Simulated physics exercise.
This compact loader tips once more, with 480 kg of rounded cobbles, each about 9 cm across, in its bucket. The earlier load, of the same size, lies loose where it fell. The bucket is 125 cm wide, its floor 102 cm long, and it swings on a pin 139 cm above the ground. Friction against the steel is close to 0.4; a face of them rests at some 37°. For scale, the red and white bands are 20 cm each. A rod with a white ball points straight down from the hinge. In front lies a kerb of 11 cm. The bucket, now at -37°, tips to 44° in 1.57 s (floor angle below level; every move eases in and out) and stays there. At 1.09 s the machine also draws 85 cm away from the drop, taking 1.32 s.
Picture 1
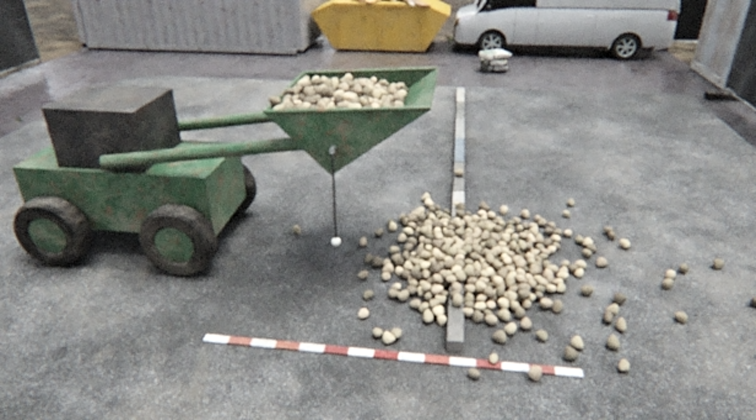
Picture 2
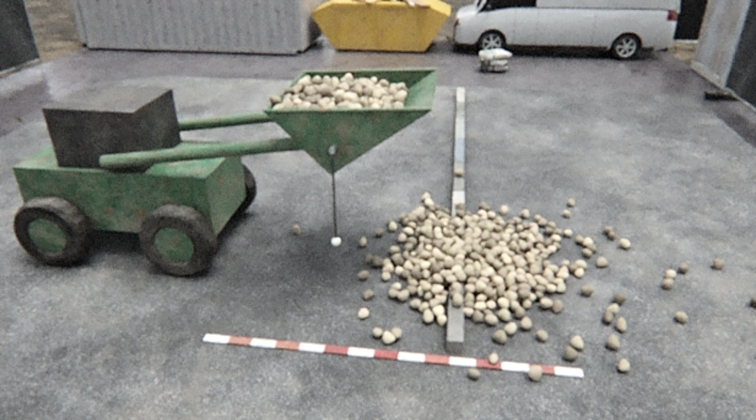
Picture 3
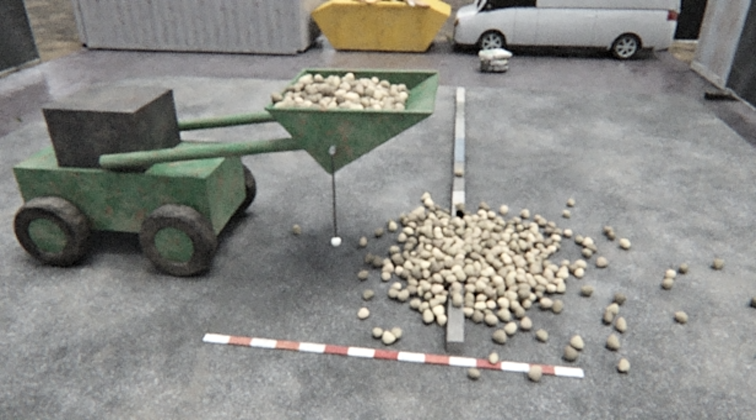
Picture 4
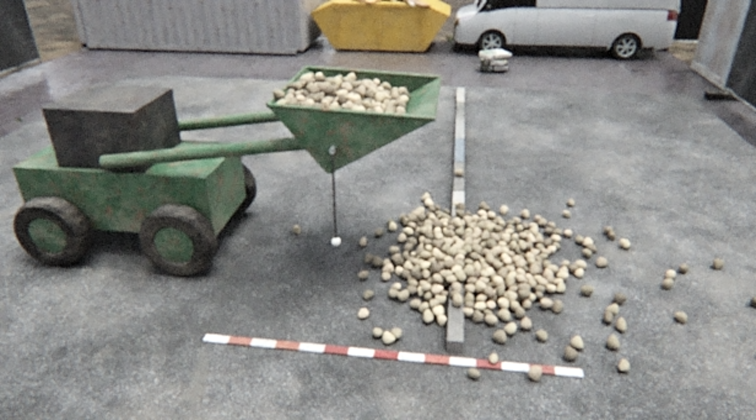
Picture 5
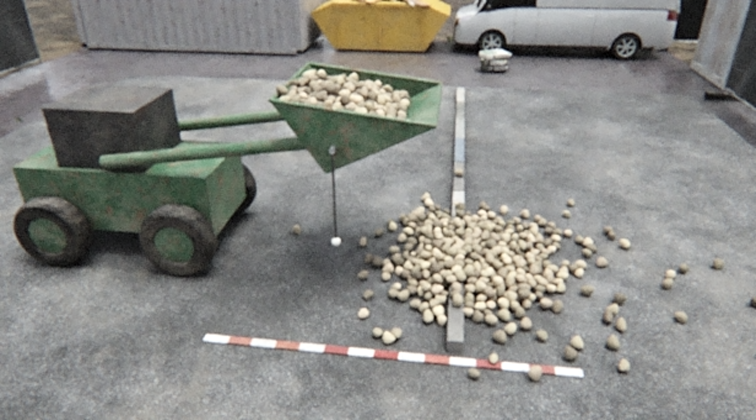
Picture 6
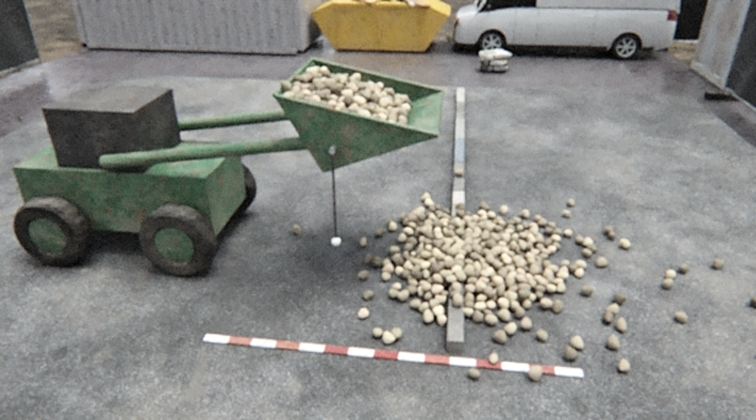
To begin with, a green loader stands at left with its raised bucket full of rounded cobbles, beside a loose heap lying across a kerb. The bucket then slowly tilts, its right-hand lip dipping a little and its back rising, while the stones stay inside and the heap lies still.
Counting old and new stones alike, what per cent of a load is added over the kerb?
Roughly 3 per cent of a load more.
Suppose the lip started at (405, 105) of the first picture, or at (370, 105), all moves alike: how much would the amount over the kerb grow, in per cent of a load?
First some 0, then 0 per cent.
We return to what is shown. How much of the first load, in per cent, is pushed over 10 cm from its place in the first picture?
Roughly 5 per cent of them.
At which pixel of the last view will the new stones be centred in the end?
Near (403, 244).
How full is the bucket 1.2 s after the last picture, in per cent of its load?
It holds some 15 per cent.
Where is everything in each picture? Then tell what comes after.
In the first frame, the bucket is at -37°, its lip at (431, 108); the top of the load is at (346, 85). The earlier load is highest near (459, 236), 20 cm above ground level, 39 % on this side of the kerb, 61 % over the kerb.
The second frame shows lip at (431, 109), floor tilted -36°, highest stones at (344, 85).
The third frame shows lip at (433, 113), floor tilted -34°, highest stones at (340, 84).
The fourth frame shows lip at (435, 119), floor tilted -31°, highest stones at (321, 83).
In the fifth frame, the bucket is at -27°, its lip at (437, 126); the top of the load is at (317, 80).
The sixth frame shows lip at (438, 136), floor tilted -21°, highest stones at (316, 76).
Then, 0.7 s after the last picture the floor is at 32°; in per cent of one load, 100 in the bucket, 39 on this side of the kerb, 61 over the kerb; the foremost stones are at (717, 306).
Then, 1.2 s after the last picture the floor is at 44°; in per cent of one load, 15 in the bucket, 124 on this side of the kerb, 62 over the kerb; the foremost stones are at (717, 306).
Then, 2.4 s after the last picture the floor is at 44°; in per cent of one load, 0 in the bucket, 136 on this side of the kerb, 65 over the kerb; the foremost stones are at (717, 306).
Then, 5.2 s after the last picture the floor is at 44°; in per cent of one load, 0 in the bucket, 136 on this side of the kerb, 65 over the kerb; the foremost stones are at (717, 306). Net gain over the kerb, 3.
